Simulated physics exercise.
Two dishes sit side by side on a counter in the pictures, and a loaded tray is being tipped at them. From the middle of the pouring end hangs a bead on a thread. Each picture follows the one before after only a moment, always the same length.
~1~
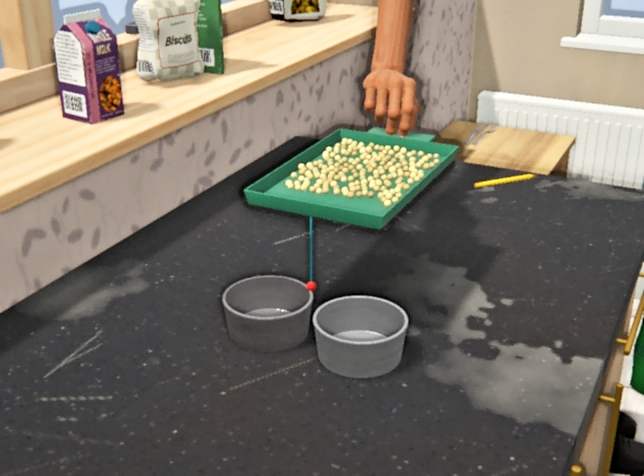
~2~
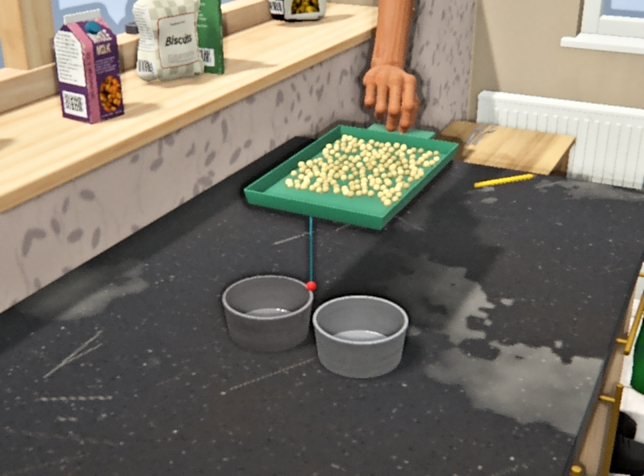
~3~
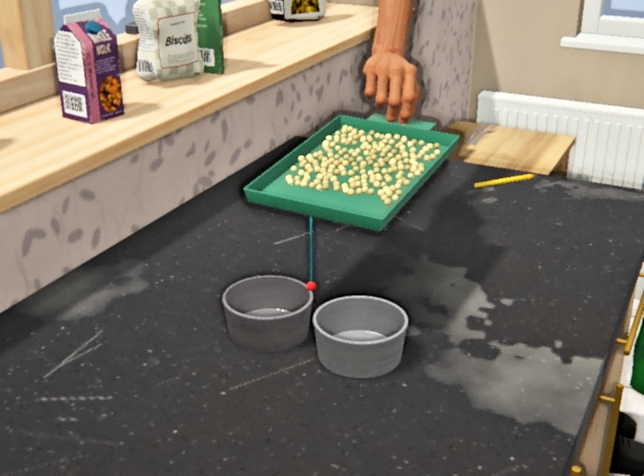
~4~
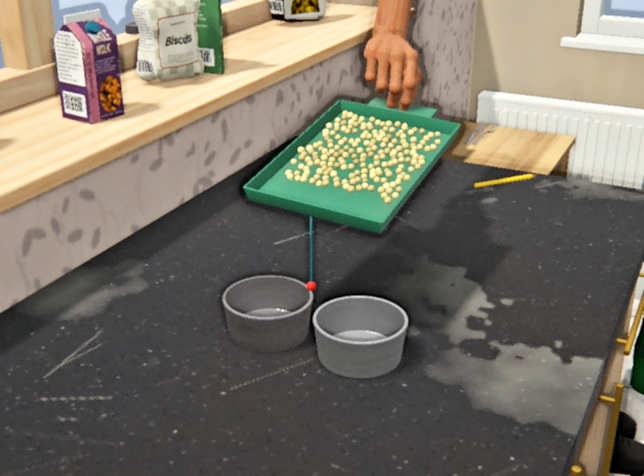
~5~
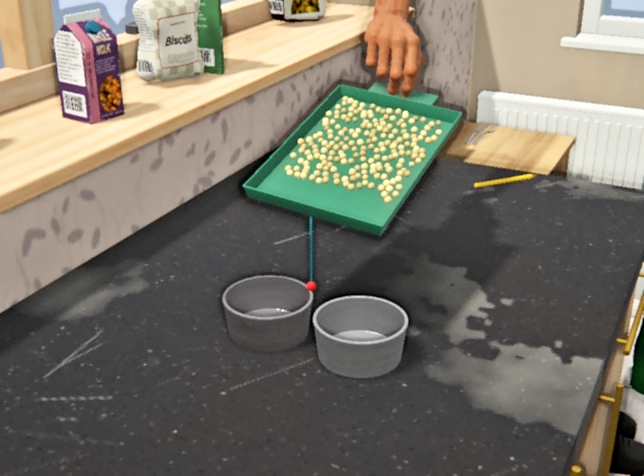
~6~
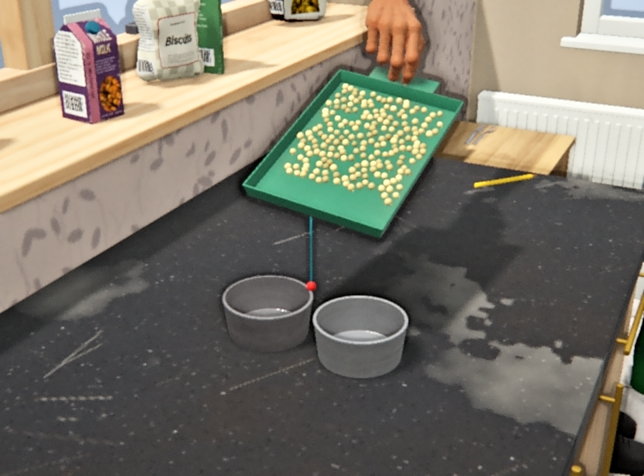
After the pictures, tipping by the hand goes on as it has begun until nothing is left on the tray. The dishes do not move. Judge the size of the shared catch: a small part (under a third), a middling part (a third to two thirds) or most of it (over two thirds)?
Most of it.
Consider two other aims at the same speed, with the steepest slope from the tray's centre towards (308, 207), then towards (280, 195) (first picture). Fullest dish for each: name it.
The first tilt favours the left-side dish and the second favours the left-side dish.
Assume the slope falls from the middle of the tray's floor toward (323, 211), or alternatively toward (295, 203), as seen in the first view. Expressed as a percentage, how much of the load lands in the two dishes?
About 60 % and about 80 %.
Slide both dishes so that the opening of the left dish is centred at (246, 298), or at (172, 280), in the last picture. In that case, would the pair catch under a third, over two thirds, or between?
On the first try the answer is over two thirds, and on the second it is under a third.
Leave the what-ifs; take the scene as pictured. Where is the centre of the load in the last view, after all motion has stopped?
At about (365, 351).
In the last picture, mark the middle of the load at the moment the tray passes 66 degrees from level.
In the last view, the load is centred near (362, 230).
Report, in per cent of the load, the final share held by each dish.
Left dish keeps 0 %, right dish keeps 90 %.
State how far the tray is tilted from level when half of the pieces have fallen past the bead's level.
That would be about 95 degrees from level.
Soon after the last picture, tray tipped steeply; about two thirds on the tray; a small part in the right dish; a stray few outside both; a small part in the air.
A little later, tray tipped past a quarter turn; a small part on the tray; about two thirds in the right dish; a small part outside both; a small part in the air.
Later still, tray tipped past a quarter turn; nearly all in the right dish; a small part outside both.
At rest, tray tipped past a quarter turn; nearly all in the right dish; none in the left dish; a small part outside both.
